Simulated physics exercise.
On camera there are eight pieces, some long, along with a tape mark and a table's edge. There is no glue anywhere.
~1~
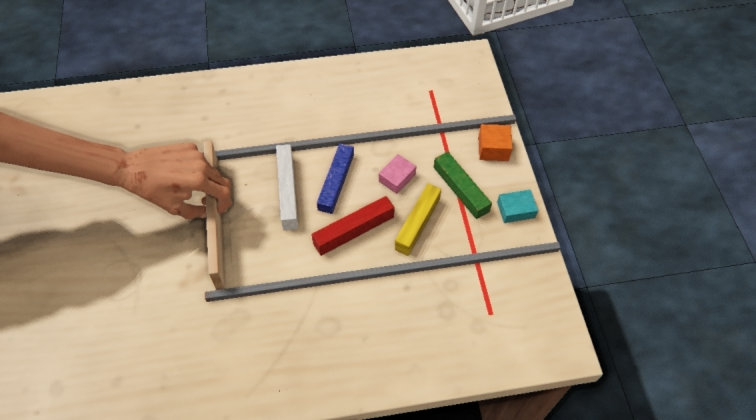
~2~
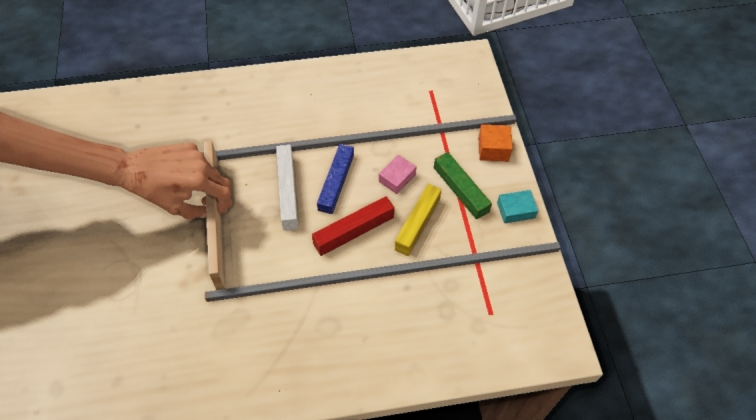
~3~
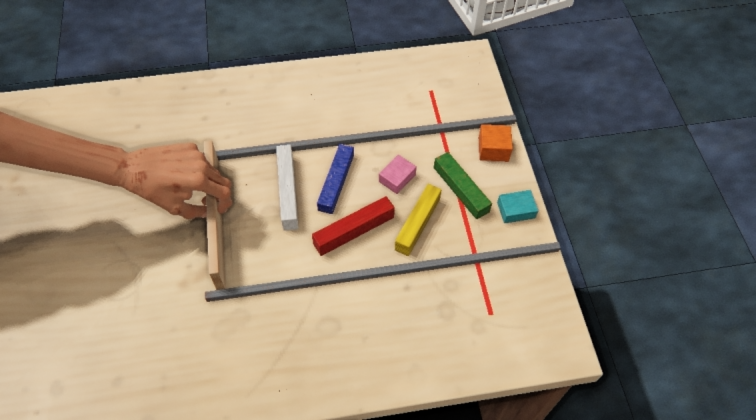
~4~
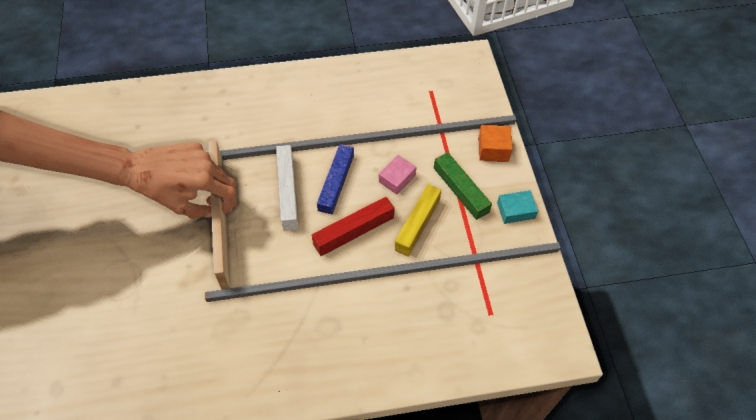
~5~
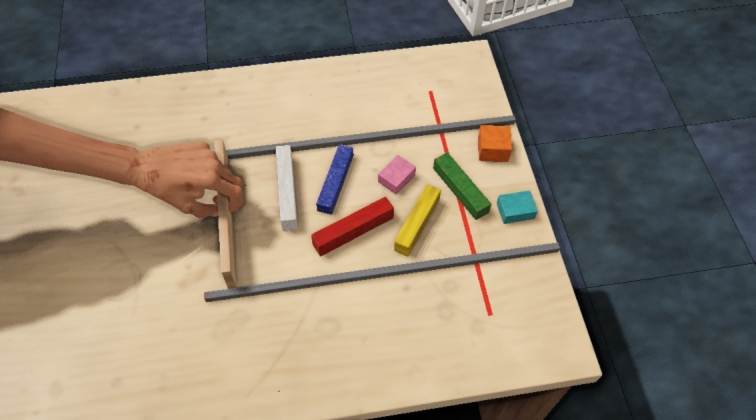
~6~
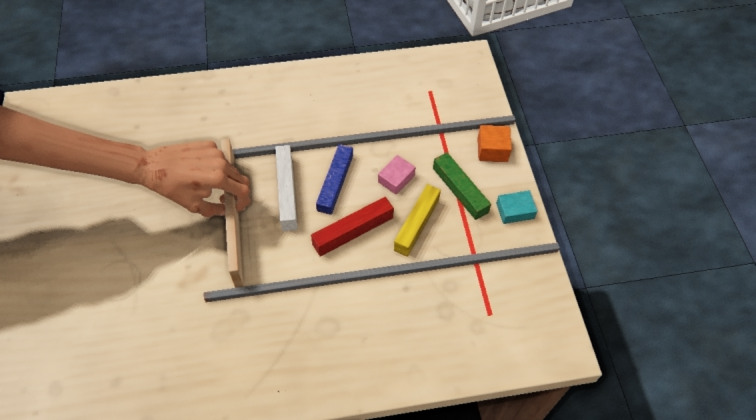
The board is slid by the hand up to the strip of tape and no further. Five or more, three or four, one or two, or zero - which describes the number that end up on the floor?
Odds are the fallen group will hold just one or two.
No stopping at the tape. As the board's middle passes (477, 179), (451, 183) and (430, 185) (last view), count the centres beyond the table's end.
Respectively 3, 2 and 0.
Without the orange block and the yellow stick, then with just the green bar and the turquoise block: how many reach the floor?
Result, first then second: 0, 0.
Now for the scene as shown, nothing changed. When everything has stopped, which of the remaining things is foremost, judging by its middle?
It's the green bar that is foremost.
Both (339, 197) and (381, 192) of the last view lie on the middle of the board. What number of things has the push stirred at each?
So far 3, and 6 at the second.
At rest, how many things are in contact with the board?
The number is 3.
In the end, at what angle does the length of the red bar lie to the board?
It is near 40° out of line.
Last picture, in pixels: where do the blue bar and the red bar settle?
The blue bar settles near (472, 159); as for the red bar, near (494, 195).
Soon after, none off yet; turquoise block at rest near (517, 207); orange block at rest near (494, 144); green bar at rest near (461, 186).
After that, none off yet; turquoise block at rest near (517, 207); orange block at rest near (494, 144); green bar displaced a little near (472, 183).
In the end, the number that fall off is one or two; gone, orange block and turquoise block.
